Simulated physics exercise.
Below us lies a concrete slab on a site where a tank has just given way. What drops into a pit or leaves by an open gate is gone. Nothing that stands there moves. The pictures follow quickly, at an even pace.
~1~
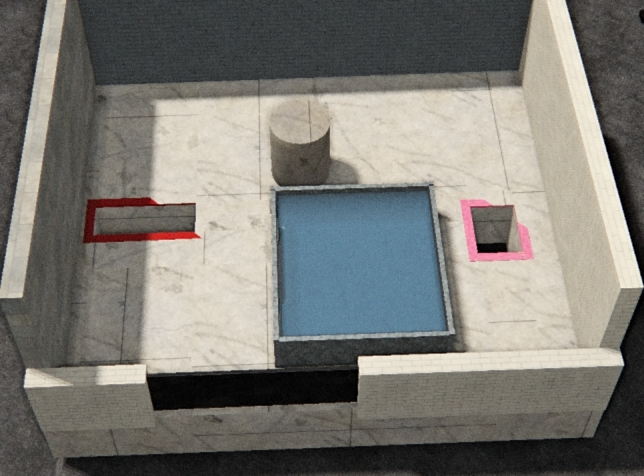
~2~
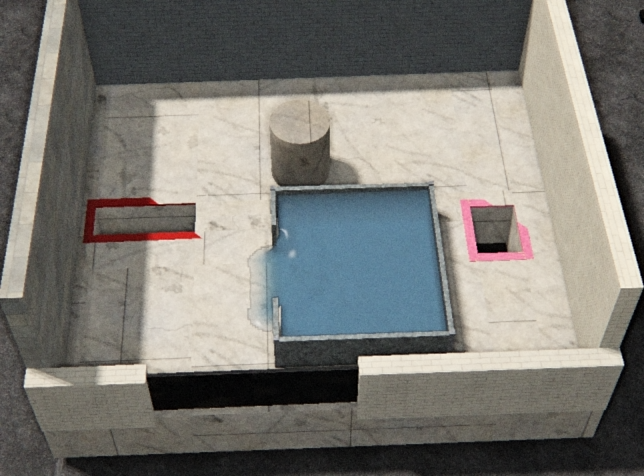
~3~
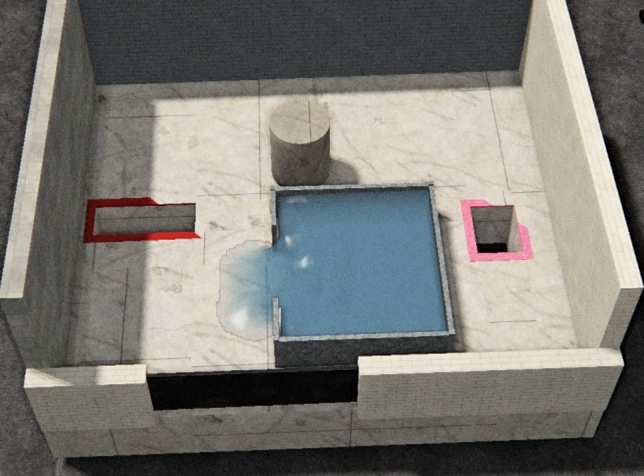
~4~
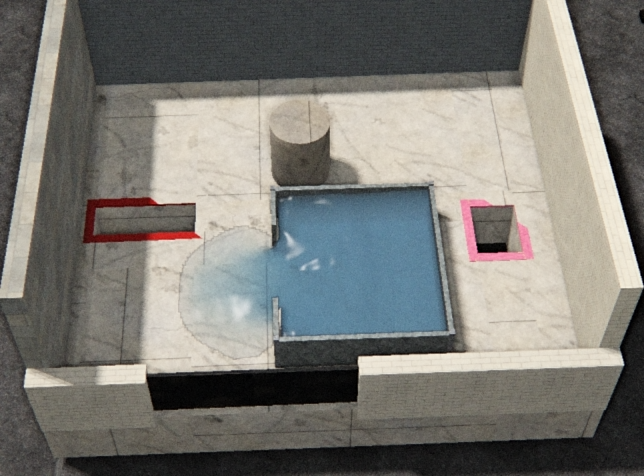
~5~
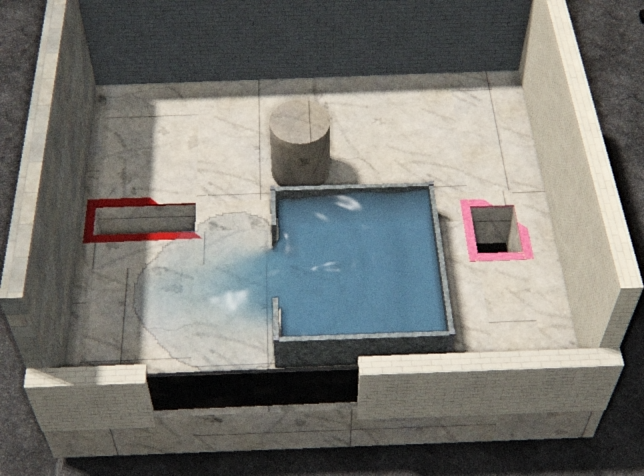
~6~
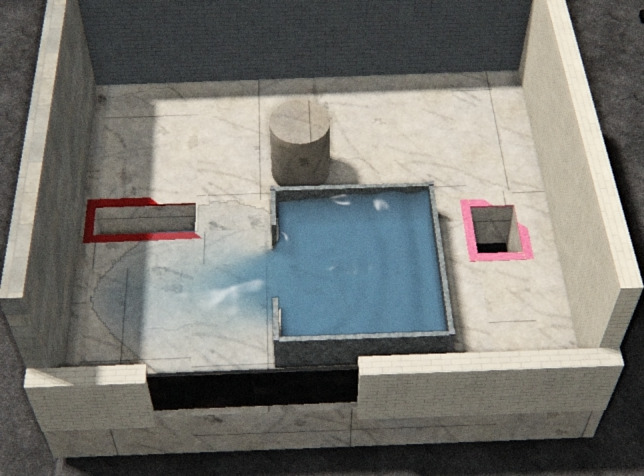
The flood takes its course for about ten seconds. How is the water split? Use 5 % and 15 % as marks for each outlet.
One by one: The gate takes not even 5 %; the pink pit takes not even 5 %; the red pit takes above 15 %.
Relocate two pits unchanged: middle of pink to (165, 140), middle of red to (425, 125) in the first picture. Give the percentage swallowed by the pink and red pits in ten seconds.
Roughly, in per cent: Pink 20, red 4.
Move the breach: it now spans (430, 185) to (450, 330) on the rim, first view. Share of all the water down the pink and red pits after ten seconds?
In per cent: Pink 50, red 6.
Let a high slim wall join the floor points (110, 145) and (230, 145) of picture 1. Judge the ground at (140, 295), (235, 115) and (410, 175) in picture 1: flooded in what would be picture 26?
One after the other: Wet, dry, clear.
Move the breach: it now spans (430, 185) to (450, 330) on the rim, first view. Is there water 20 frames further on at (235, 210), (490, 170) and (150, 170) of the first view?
In turn: Not flooded, awash, no water.
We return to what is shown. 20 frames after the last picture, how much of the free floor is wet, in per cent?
Close to 30 %.
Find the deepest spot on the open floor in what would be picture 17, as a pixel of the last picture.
Near (68, 350).
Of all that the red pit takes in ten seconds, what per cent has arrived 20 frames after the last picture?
Roughly 30 per cent.
A moment on, water covers 25 % of the floor; the gate 0 %, the pink pit 0 %, the red pit 2 %.
Next, water covers 25 % of the floor; the gate 0 %, the pink pit 0 %, the red pit 6 %.
Then, water covers 30 % of the floor; the gate 0 %, the pink pit 0 %, the red pit 14 %.
Later, water covers 40 % of the floor; the gate 0 %, the pink pit 0 %, the red pit 29 %.
In the end, water covers 55 % of the floor; the gate 0 %, the pink pit 1 %, the red pit 45 %.
